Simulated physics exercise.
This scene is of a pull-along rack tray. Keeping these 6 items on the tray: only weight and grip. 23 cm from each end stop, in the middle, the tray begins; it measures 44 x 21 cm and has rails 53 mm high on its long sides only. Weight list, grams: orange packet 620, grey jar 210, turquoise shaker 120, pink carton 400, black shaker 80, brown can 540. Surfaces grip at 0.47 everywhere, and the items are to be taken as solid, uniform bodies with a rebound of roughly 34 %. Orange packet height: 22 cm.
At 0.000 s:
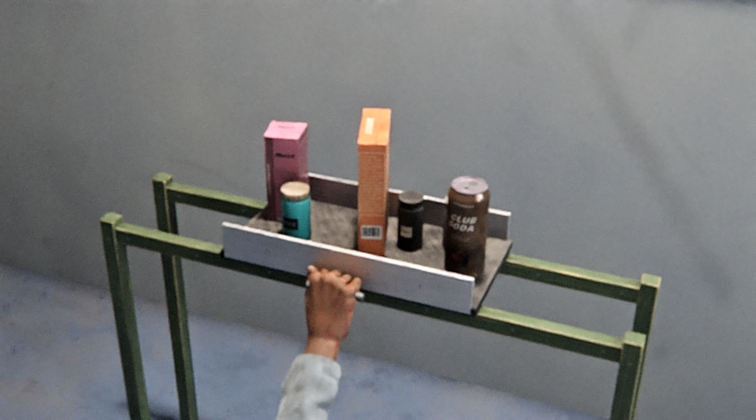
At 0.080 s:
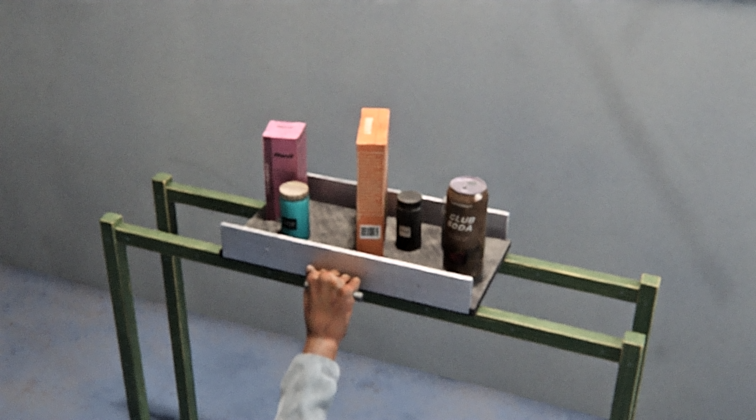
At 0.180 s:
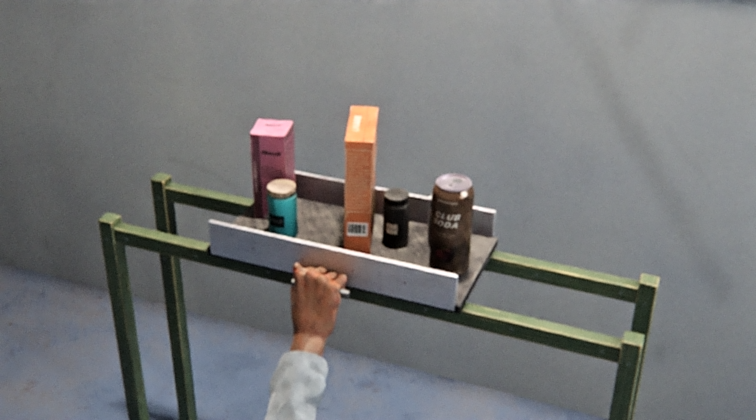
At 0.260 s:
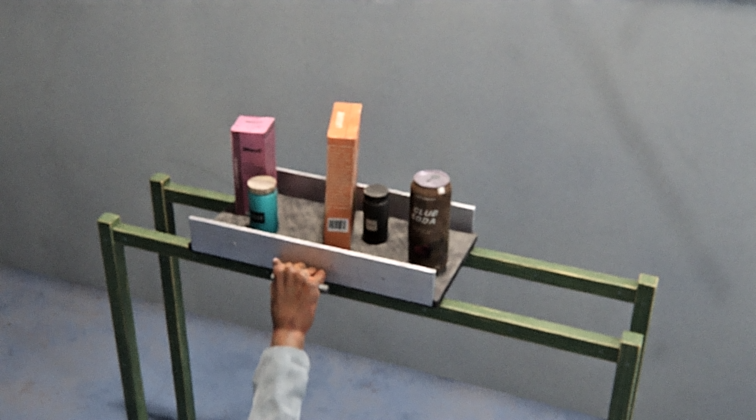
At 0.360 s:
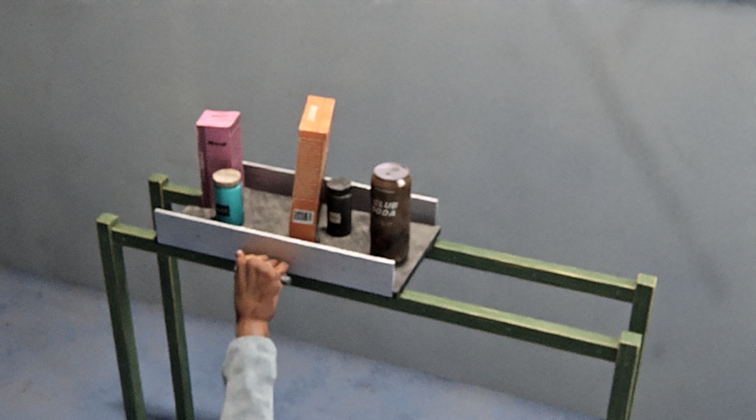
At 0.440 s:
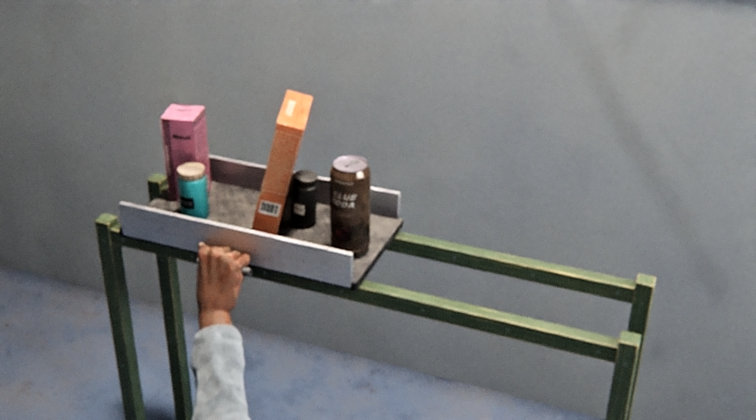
A tray of goods sits on a green metal rack against a plain grey wall, seen from slightly above. Between its pale long rails stand a pink carton and turquoise shaker at left, a tall orange packet near the middle, and a black shaker and brown can at right. A hand gripping the front rail slides the tray left, gradually faster, and the orange packet leans right, while the camera stays still.
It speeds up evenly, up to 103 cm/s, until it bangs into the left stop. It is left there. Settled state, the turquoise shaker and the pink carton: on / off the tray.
Turquoise shaker off; pink carton off.
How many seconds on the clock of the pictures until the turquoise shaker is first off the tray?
Near 0.7 s.
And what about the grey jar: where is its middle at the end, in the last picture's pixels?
Around (287, 188).
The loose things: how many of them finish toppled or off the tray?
That comes to 5.
Around 0.74 s, tray has slid 23 cm left; turquoise shaker and pink carton now off the tray; brown can at 57° to upright; black shaker at 40° to upright.
Around 1.04 s, tray has slid 23 cm left; orange packet on its side; brown can on its side; black shaker on its side.
Finally (1.6 s), off the tray, turquoise shaker and pink carton; on their side or leaning hard on the tray, orange packet, black shaker and brown can; not toppled but over 5 cm from the start, grey jar.
